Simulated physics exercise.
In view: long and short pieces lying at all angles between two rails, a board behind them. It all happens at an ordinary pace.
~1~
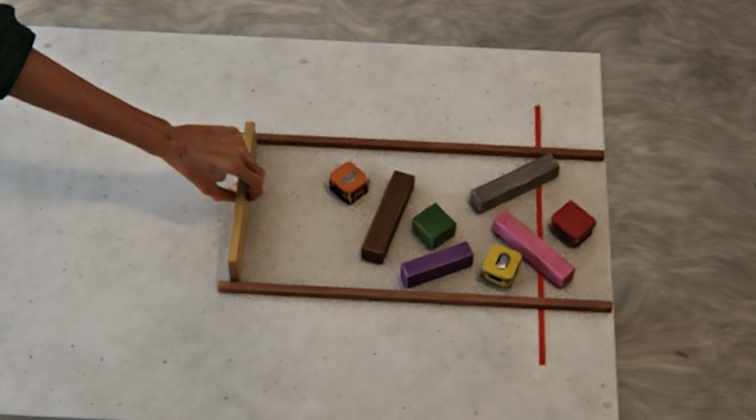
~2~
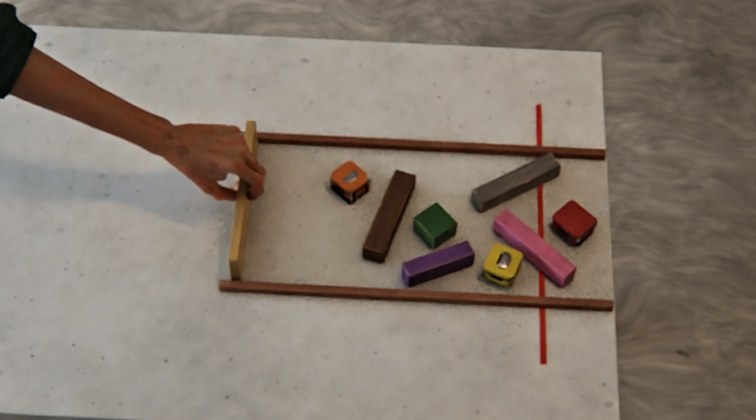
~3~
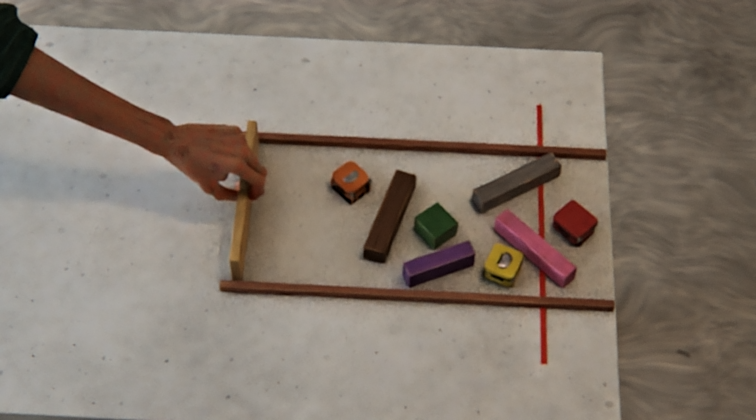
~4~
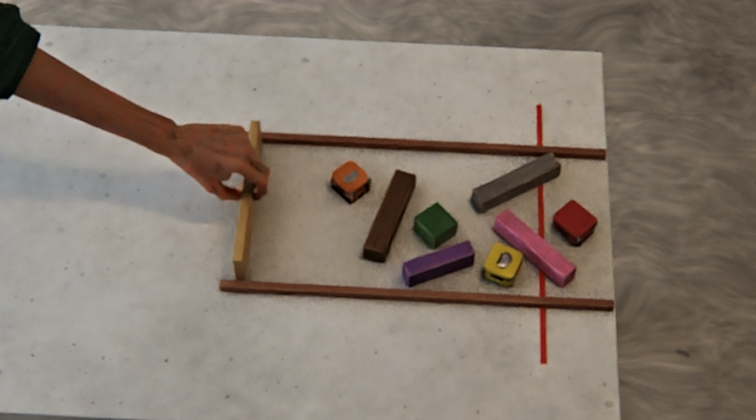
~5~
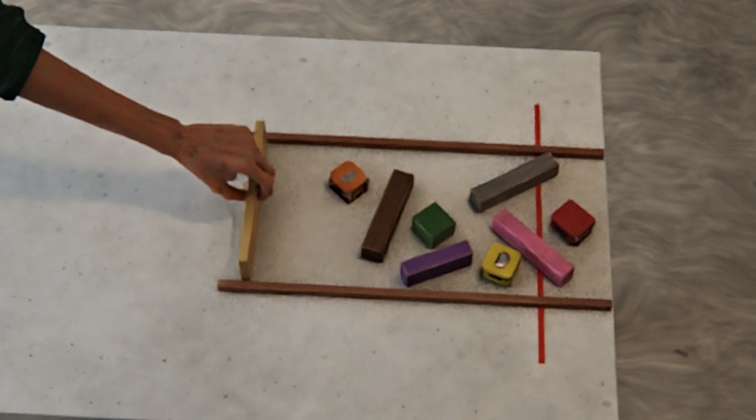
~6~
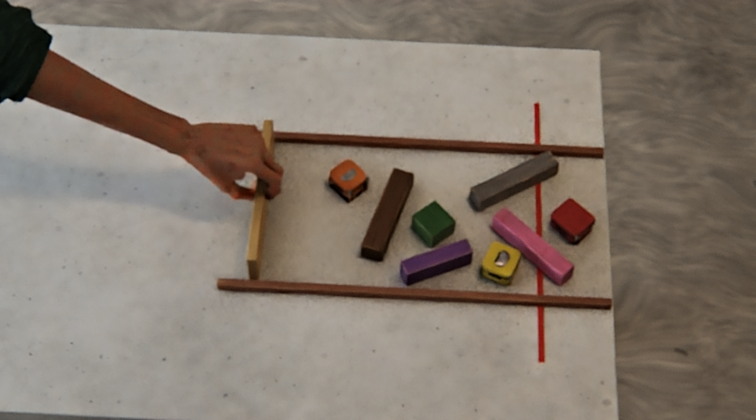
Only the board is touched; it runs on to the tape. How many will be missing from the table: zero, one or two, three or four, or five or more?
As it turns out, the number that fall off is three or four.
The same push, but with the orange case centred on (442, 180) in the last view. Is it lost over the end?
The orange case survives.
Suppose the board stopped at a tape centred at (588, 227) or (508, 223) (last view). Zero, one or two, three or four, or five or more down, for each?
In that order: At least five; zero.
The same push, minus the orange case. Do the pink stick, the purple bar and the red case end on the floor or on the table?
The pink stick comes down; the purple bar is kept; the red case is lost.
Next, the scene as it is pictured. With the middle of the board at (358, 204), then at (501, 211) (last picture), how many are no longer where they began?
First 2, then 8.
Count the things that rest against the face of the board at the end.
3 of them.
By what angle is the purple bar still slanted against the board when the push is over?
Near 70 degrees.
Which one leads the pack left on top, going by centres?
It is the grey bar.
Soon after, none off yet; red case at rest near (572, 222); pink stick at rest near (532, 246); grey bar at rest near (514, 181).
After that, none off yet; red case at rest near (572, 222); pink stick at rest near (535, 245); grey bar moving near (521, 183).
And then, none off yet; red case displaced about its own width near (600, 219); pink stick displaced about its own width near (594, 252); grey bar displaced about its own width near (575, 188).
In the end, the number that fall off is three or four; gone, yellow case, pink stick and red case.
